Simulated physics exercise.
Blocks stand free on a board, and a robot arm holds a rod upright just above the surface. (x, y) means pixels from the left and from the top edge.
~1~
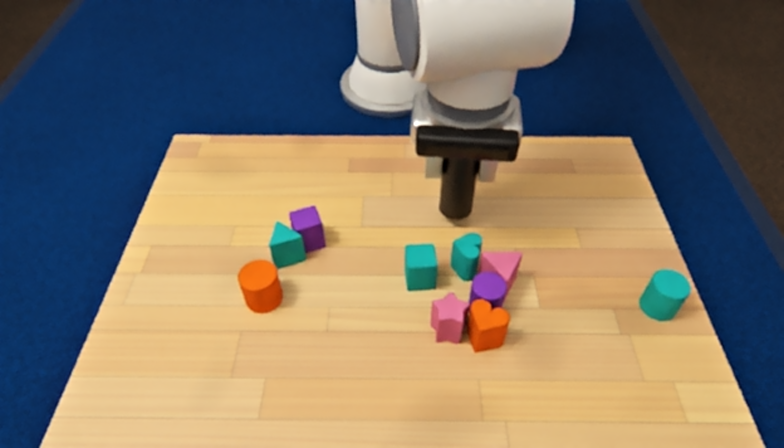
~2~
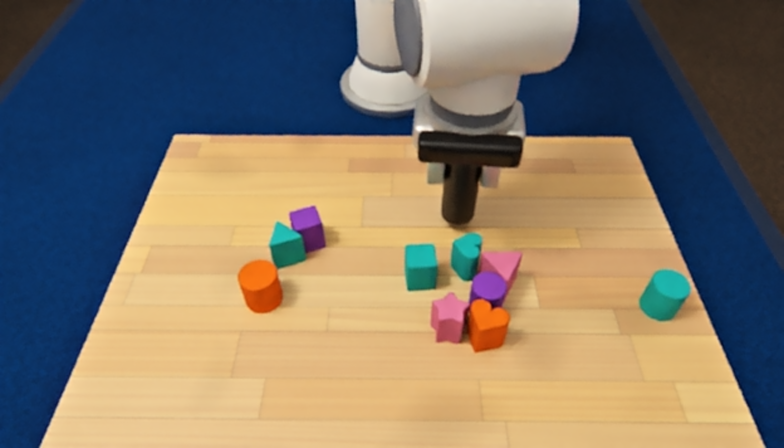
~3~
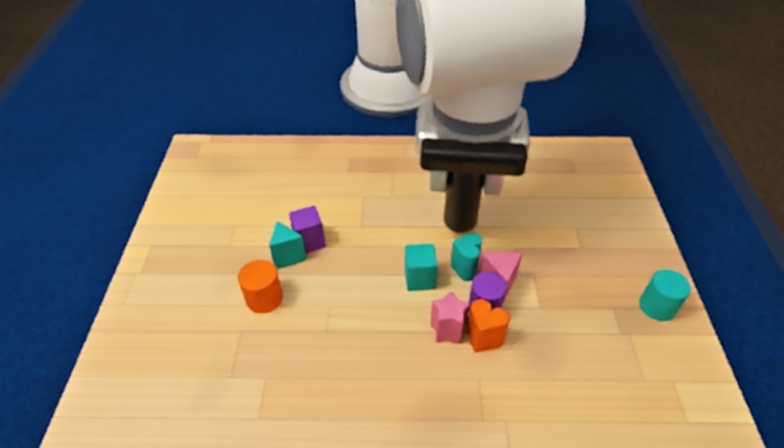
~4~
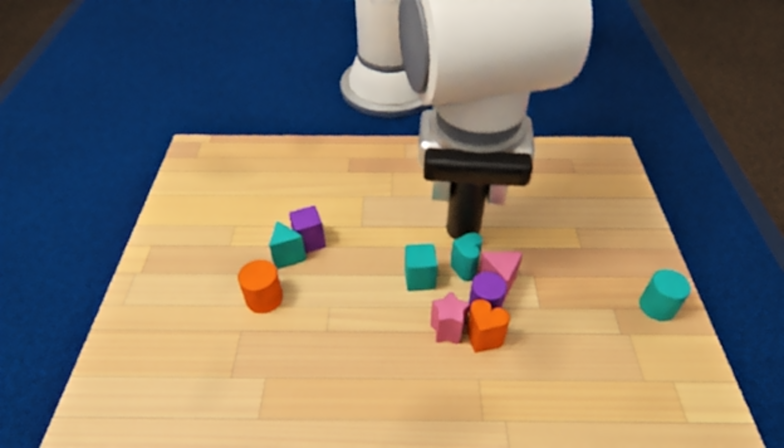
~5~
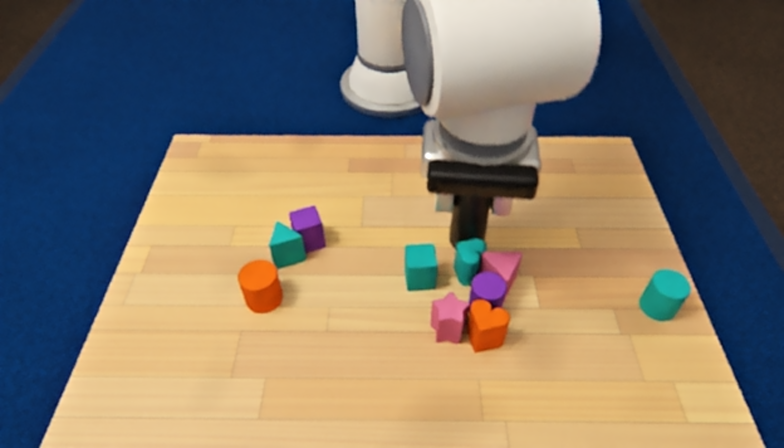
On a wooden board, a robot arm moving its black rod toward the clustered blocks and slightly nudging the turquoise heart.
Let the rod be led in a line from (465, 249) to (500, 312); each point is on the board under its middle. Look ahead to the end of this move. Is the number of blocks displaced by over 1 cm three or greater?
Yes - that is the case.
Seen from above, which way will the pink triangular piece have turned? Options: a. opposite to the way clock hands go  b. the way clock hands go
a.
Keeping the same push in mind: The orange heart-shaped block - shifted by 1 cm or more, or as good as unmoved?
That block will leave its spot.
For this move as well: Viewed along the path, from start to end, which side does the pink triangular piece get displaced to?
The answer is left.
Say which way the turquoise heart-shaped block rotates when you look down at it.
It spins with the clock.
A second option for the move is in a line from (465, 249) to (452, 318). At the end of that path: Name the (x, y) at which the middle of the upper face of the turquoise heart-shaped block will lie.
It sits at (465, 323).
On the path given first. Halfway along, rod (484, 271); turquoise heart-shaped block (470, 277), turned 40° clockwise; orange heart-shaped block (488, 323), turned 15° anticlockwise; purple circular block (493, 298); pink triangular piece (515, 272), turned 55° anticlockwise.
At the end, rod (502, 303); turquoise heart-shaped block (465, 283), turned 65° clockwise; orange heart-shaped block (485, 343); purple circular block (498, 319); pink triangular piece (540, 293), turned 85° anticlockwise.
